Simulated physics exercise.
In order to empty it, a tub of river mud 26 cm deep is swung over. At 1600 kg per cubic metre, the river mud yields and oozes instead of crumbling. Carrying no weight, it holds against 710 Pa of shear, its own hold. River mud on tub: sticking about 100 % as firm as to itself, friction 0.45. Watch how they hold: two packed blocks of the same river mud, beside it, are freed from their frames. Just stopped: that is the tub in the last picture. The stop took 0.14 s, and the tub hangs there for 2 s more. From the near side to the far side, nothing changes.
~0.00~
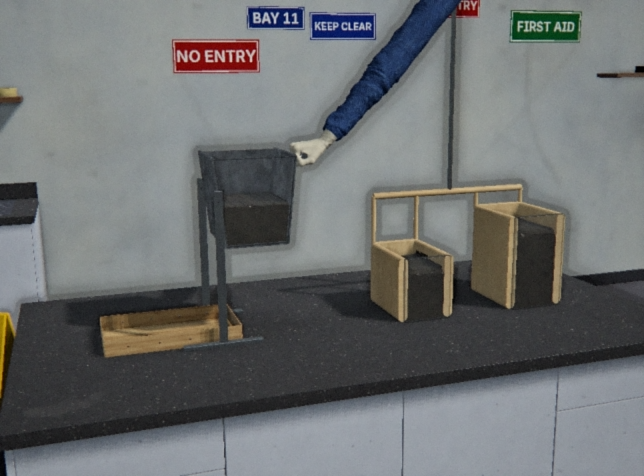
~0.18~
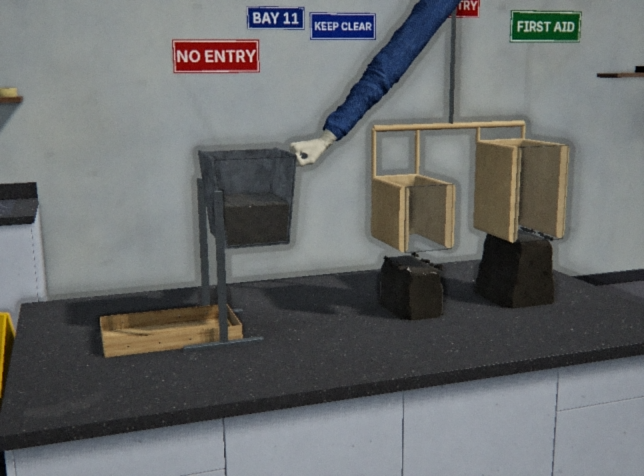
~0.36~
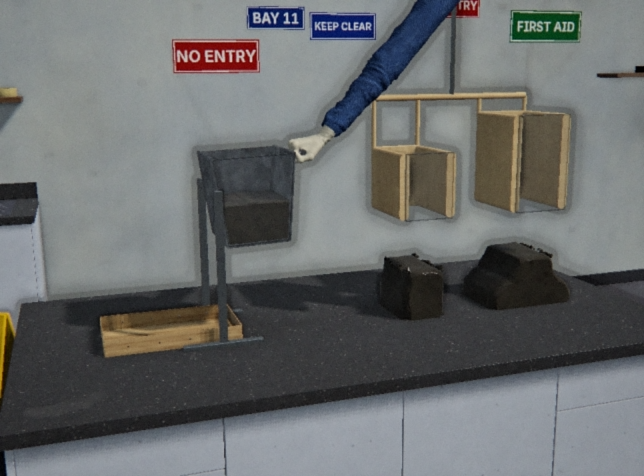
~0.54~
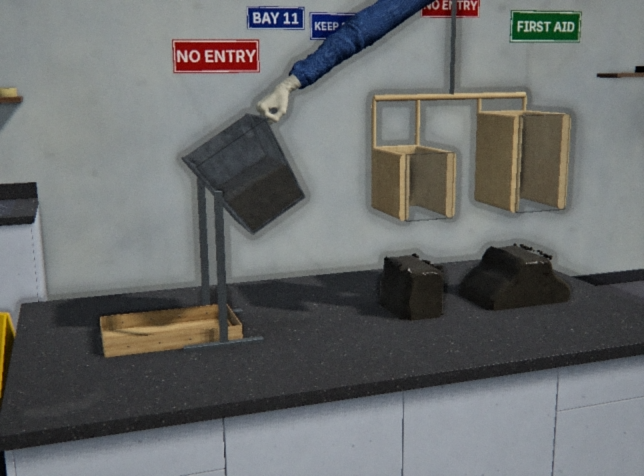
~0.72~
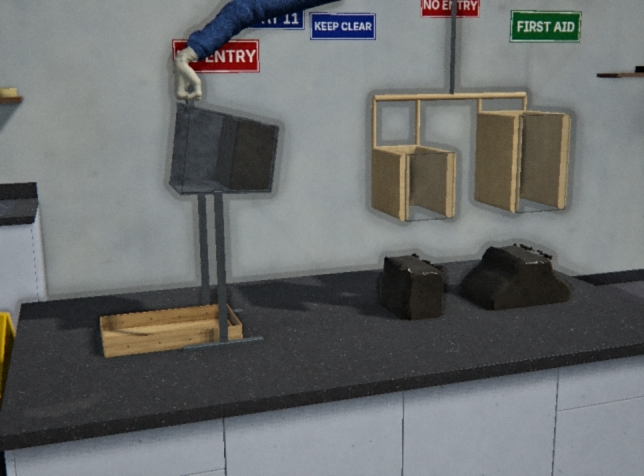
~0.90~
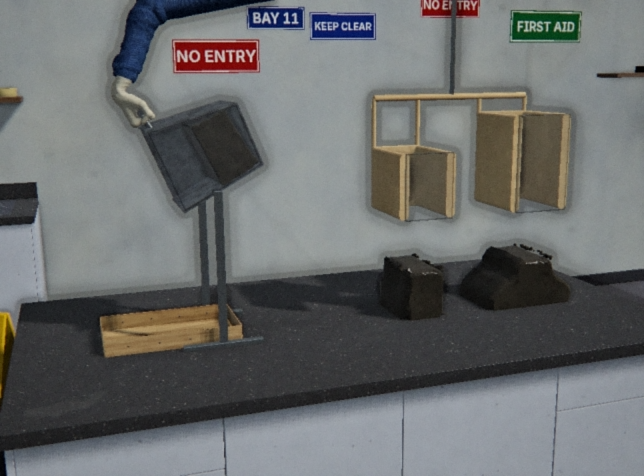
We see wooden casings lift off two dark mud blocks, the taller right one slumping and spreading while the smaller settles slightly; then a blue-sleeved arm turns a tub leftward past its side, the mud still inside.
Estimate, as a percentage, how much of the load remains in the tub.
I would say about 0 per cent remains in the tub.
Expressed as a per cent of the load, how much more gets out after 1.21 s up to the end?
My estimate is near 40 in a hundred.
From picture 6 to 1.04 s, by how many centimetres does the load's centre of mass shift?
About 9 cm.
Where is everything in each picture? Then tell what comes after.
The first picture shows handle-side rim at (294, 156), tilt 0 degrees; crest of the river mud at (229, 207); block heights 17 cm, 27 cm (left to right).
The second picture shows handle-side rim at (294, 156), tilt 0 degrees; crest of the river mud at (229, 207); block heights 17 cm, 24 cm (left to right).
The third picture shows handle-side rim at (293, 153), tilt 2 degrees; crest of the river mud at (288, 201); block heights 16 cm, 18 cm (left to right).
The fourth picture shows handle-side rim at (263, 119), tilt 32 degrees; crest of the river mud at (285, 166); block heights 16 cm, 17 cm (left to right).
The fifth picture shows handle-side rim at (189, 108), tilt 82 degrees; crest of the river mud at (243, 122); block heights 16 cm, 17 cm (left to right).
The sixth picture shows handle-side rim at (148, 135), tilt 112 degrees; crest of the river mud at (226, 112); block heights 16 cm, 17 cm (left to right).
After 1.04 s, the tub is at 112 degrees and holds 100 %.
After 1.21 s, the tub is at 112 degrees and holds 38 %.
After 1.38 s, the tub is at 112 degrees and holds 0 %.
After 1.55 s, the tub is at 112 degrees and holds 0 %.
After 2.90 s, the tub is at 112 degrees and holds 0 %.
